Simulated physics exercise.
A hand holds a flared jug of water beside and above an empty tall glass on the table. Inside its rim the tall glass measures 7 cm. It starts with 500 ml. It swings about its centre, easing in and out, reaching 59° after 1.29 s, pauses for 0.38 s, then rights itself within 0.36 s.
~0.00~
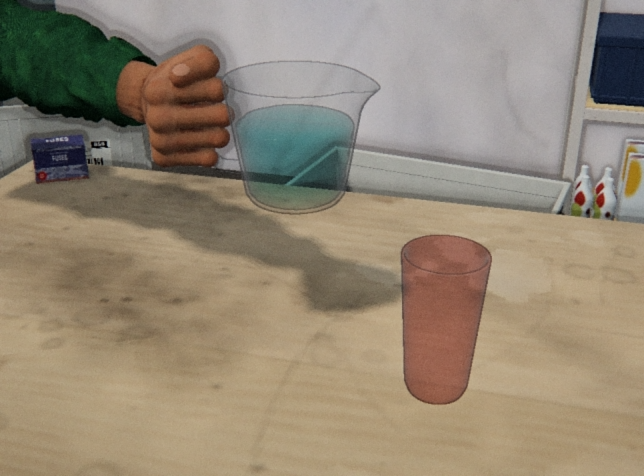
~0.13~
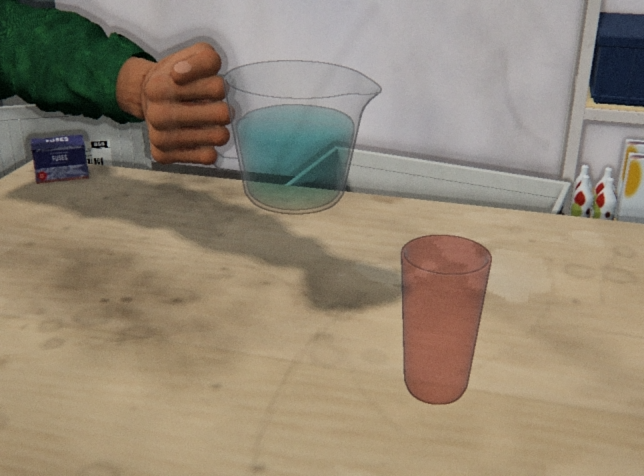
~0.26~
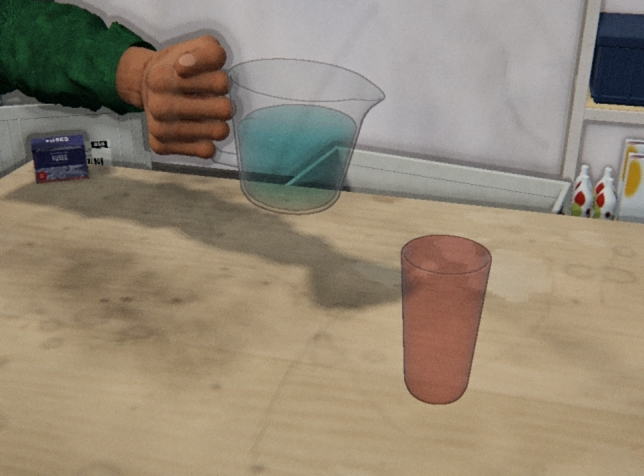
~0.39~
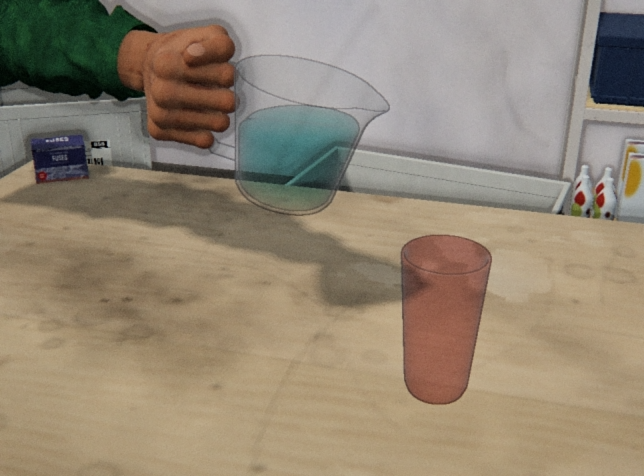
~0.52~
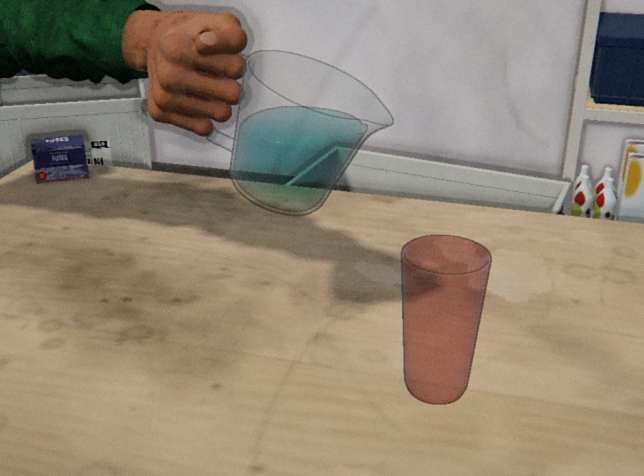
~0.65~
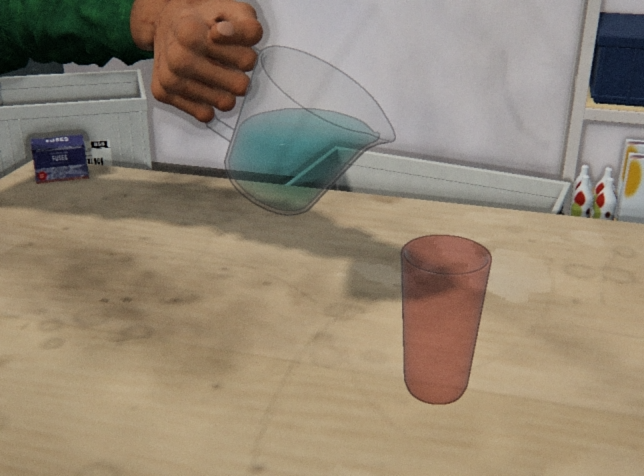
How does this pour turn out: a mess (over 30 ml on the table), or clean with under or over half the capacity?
Result: More than half of what it can hold, clean.
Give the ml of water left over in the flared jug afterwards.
Some 220 ml.
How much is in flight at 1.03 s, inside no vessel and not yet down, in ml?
About 40 ml.
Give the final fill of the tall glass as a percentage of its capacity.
Some 60 per cent.
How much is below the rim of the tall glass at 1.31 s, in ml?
About 140 ml.
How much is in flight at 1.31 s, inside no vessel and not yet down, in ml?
Some 40 ml.
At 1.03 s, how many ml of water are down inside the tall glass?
About 25 ml.
After 1.03 s the tilt is 53° and the tall glass has 25 ml, the flared jug 430 ml, and 0 ml is on the table.
After 1.31 s the tilt is 59° and the tall glass has 140 ml, the flared jug 315 ml, and 0 ml is on the table.
After 1.60 s the tilt is 59° and the tall glass has 235 ml, the flared jug 240 ml, and 0 ml is on the table.
After 1.92 s the tilt is 12° and the tall glass has 280 ml, the flared jug 215 ml, and 0 ml is on the table.
In the end the tall glass has 280 ml, the flared jug 215 ml, and 0 ml is on the table.
